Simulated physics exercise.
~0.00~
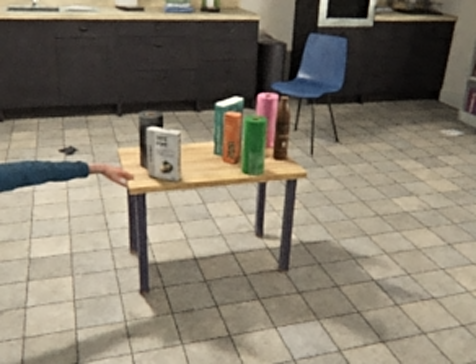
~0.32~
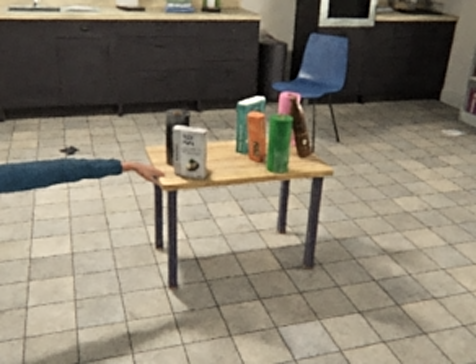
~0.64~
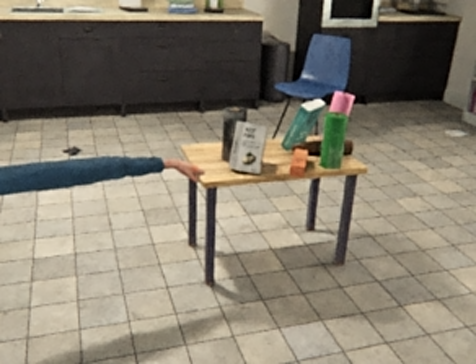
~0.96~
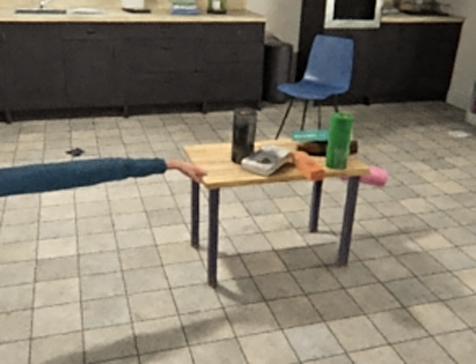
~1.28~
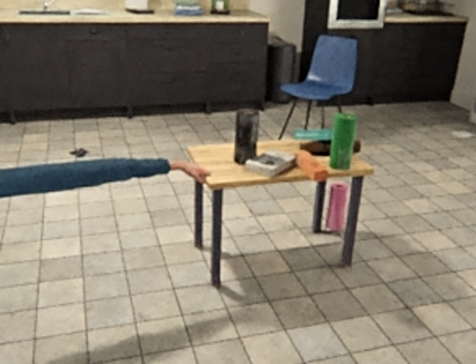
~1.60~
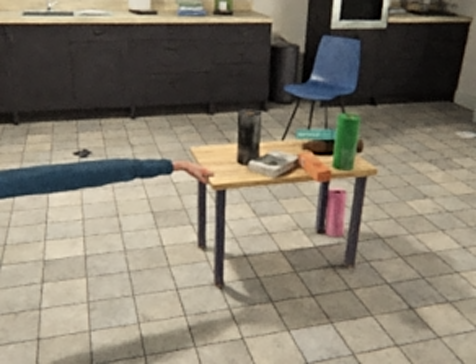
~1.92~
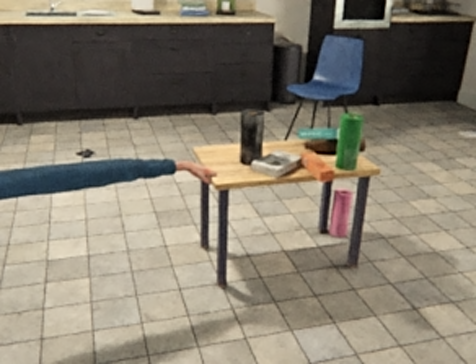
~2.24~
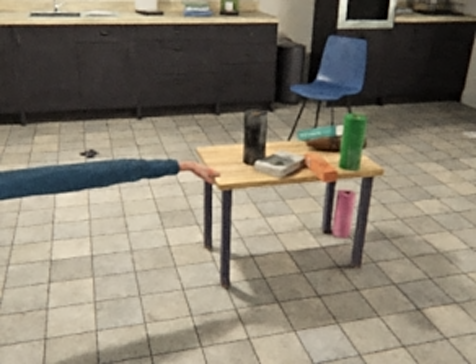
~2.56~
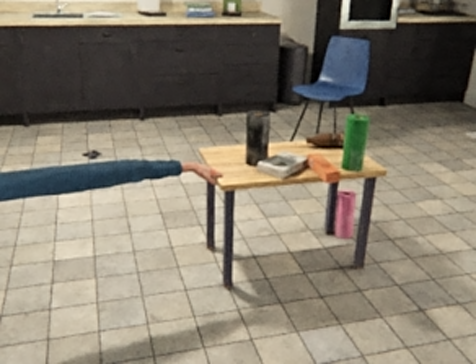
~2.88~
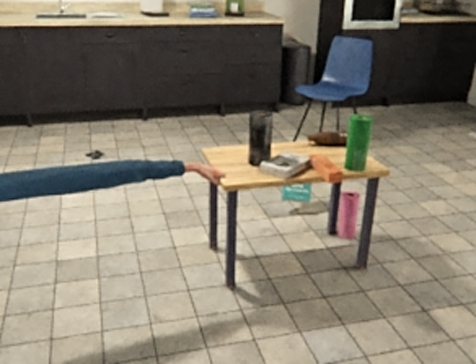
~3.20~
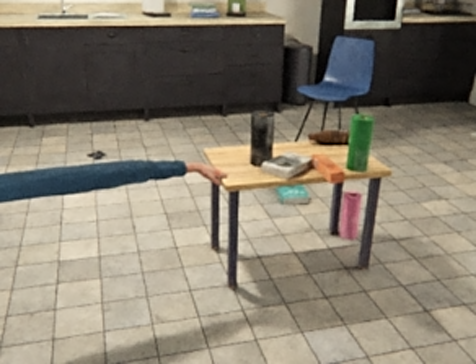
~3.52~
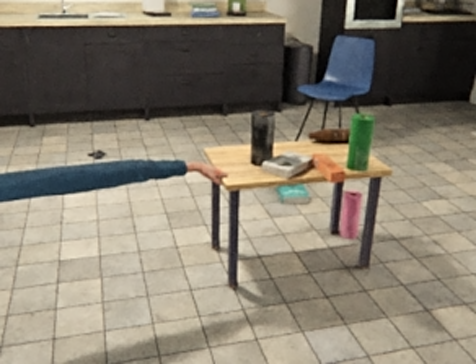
The clip shows a hand dragging a small table rightward and stopping, toppling several of the objects on it; the pink roll and later the turquoise book drop off, while the black and green rolls stay upright beside the fallen packet, carton and brown bottle.
